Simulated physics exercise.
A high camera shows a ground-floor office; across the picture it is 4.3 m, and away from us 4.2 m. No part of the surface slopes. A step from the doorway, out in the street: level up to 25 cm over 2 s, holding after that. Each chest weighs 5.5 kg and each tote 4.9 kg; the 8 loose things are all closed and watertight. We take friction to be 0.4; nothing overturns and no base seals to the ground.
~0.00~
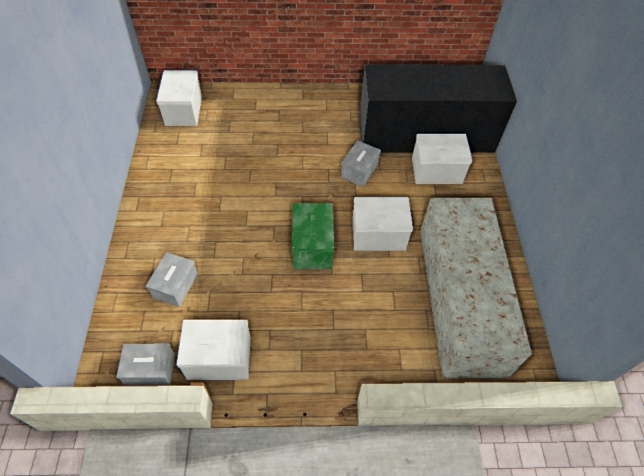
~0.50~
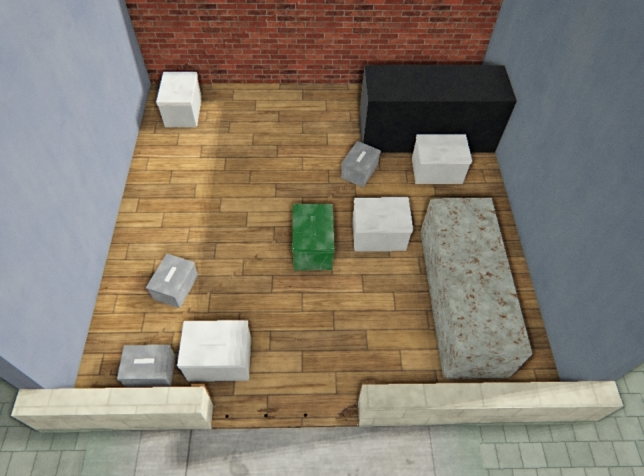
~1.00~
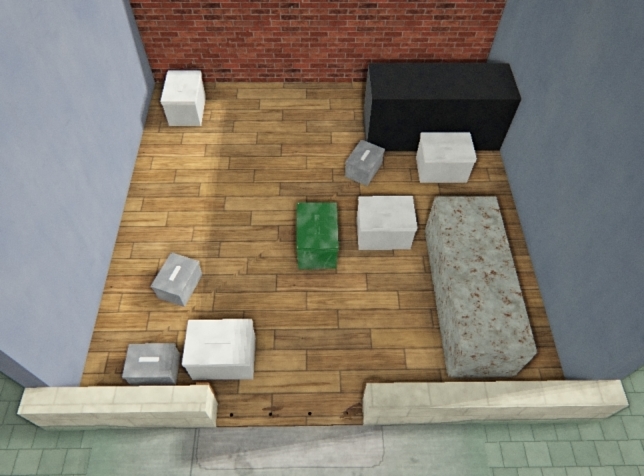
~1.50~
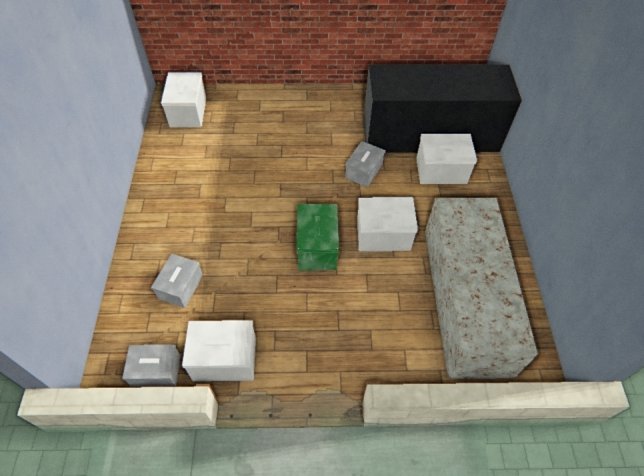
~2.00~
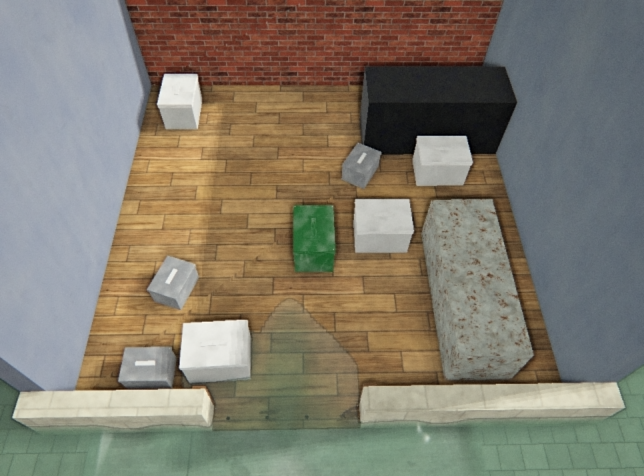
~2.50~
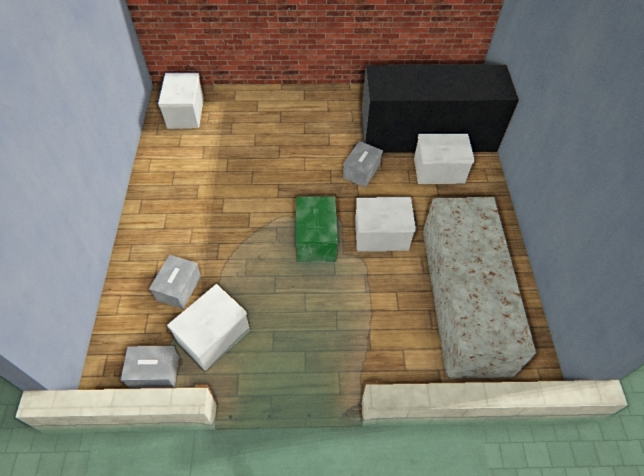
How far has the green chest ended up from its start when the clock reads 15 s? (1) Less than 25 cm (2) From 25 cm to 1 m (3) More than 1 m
3.
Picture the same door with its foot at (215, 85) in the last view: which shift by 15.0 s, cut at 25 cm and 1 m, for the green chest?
Well, the green chest ends up distant in that setup.
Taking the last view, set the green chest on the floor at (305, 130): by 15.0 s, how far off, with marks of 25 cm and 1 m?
In that run it wanders a bit.
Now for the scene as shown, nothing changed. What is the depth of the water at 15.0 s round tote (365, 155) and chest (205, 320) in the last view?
Roughly 20 and 13 cm.
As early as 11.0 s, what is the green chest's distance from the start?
Shift by then: About 300 cm.
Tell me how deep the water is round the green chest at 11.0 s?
Depth: About 19 cm.
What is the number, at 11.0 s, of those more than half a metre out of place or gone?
By then the count is 7.
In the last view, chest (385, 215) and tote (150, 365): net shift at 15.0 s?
First 120 cm, then 140 cm.
After 3.5 s the green chest is near (323, 135), 1.2 m from its start, aground; 0 afloat.
After 6.8 s the green chest is near (444, 72), 2.8 m from its start, afloat; 7 afloat.
After 11.0 s the green chest is near (443, 64), 2.8 m from its start, afloat; 8 afloat.
After 15.0 s the green chest is near (434, 61), 2.7 m from its start, afloat; 8 afloat.
